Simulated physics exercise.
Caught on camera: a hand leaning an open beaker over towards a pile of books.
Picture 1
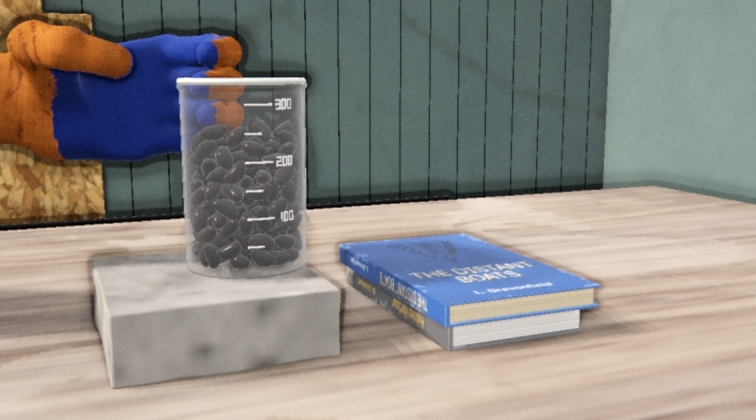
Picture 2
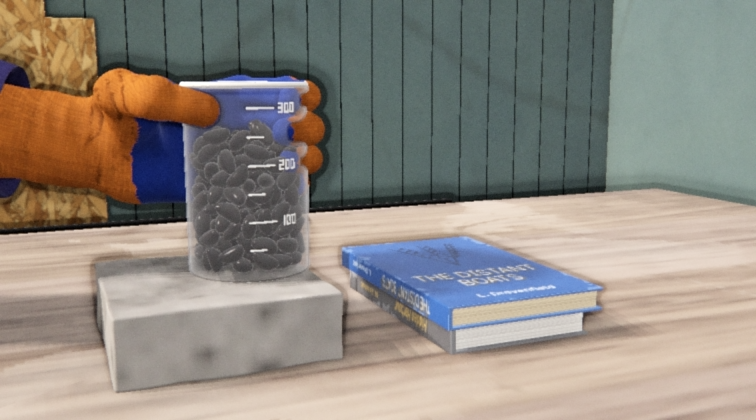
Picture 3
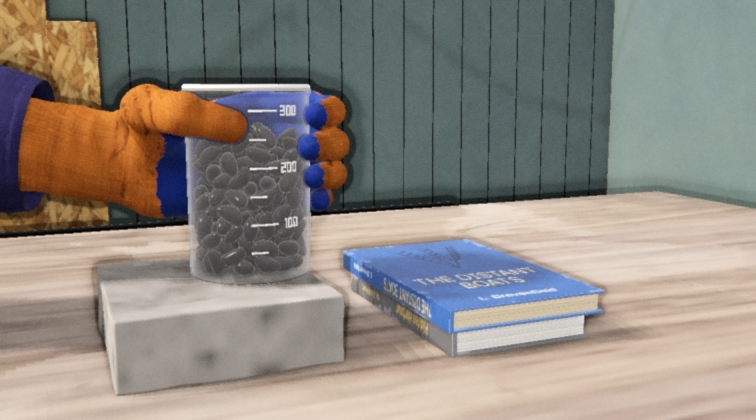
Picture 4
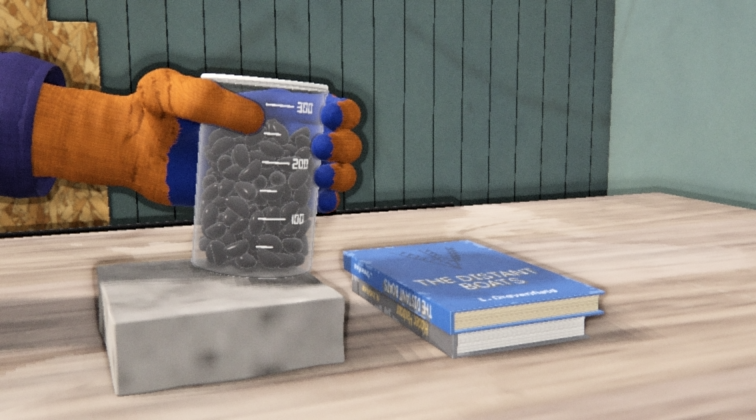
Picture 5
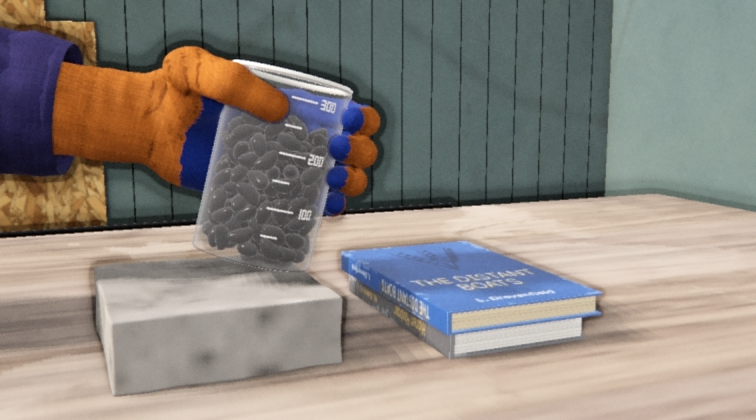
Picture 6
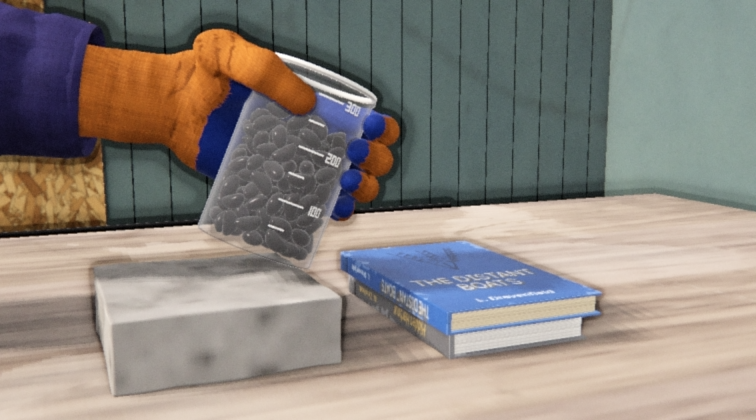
A gloved hand grips a beaker of black beans, lifts it and tilts it rightward.
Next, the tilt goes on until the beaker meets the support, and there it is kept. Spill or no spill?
By the end, the load has begun to escape.
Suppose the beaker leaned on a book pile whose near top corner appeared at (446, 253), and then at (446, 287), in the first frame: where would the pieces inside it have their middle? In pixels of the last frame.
(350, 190), then (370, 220).
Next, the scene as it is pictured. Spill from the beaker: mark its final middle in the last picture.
My best guess is that the centre lands close to (490, 258).
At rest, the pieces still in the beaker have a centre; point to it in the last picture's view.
The centre settles around (382, 231).
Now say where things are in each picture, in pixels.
The first picture shows beaker near (245, 173), three quarters full of black beans; book pile near (456, 272), its top below the beaker's foot.
The second picture shows beaker near (247, 177), upright; rim near (302, 84); top of the contents near (244, 160).
The third picture shows beaker near (249, 179), upright; rim near (304, 87); book pile near (460, 278).
The fourth picture shows beaker near (259, 174), leaning 6°; rim near (321, 88); top of the contents near (257, 156).
The fifth picture shows beaker near (272, 167), leaning 14°; rim near (345, 93); book pile near (458, 280).
The sixth picture shows beaker near (287, 162), leaning 23°; rim near (369, 101); book pile near (458, 280), its top below the beaker's foot.
Then, 0.57 s on from there, the beaker leans 51°; everything is still inside.
Then, 1.17 s on from there, the beaker leans 81°; everything is still inside.
Then, 1.89 s on from there, the beaker rests on the book pile at 101°; a small part of the black beans out of it.
In the end, the beaker rests on the book pile at 101°; a small part of the black beans out of it.
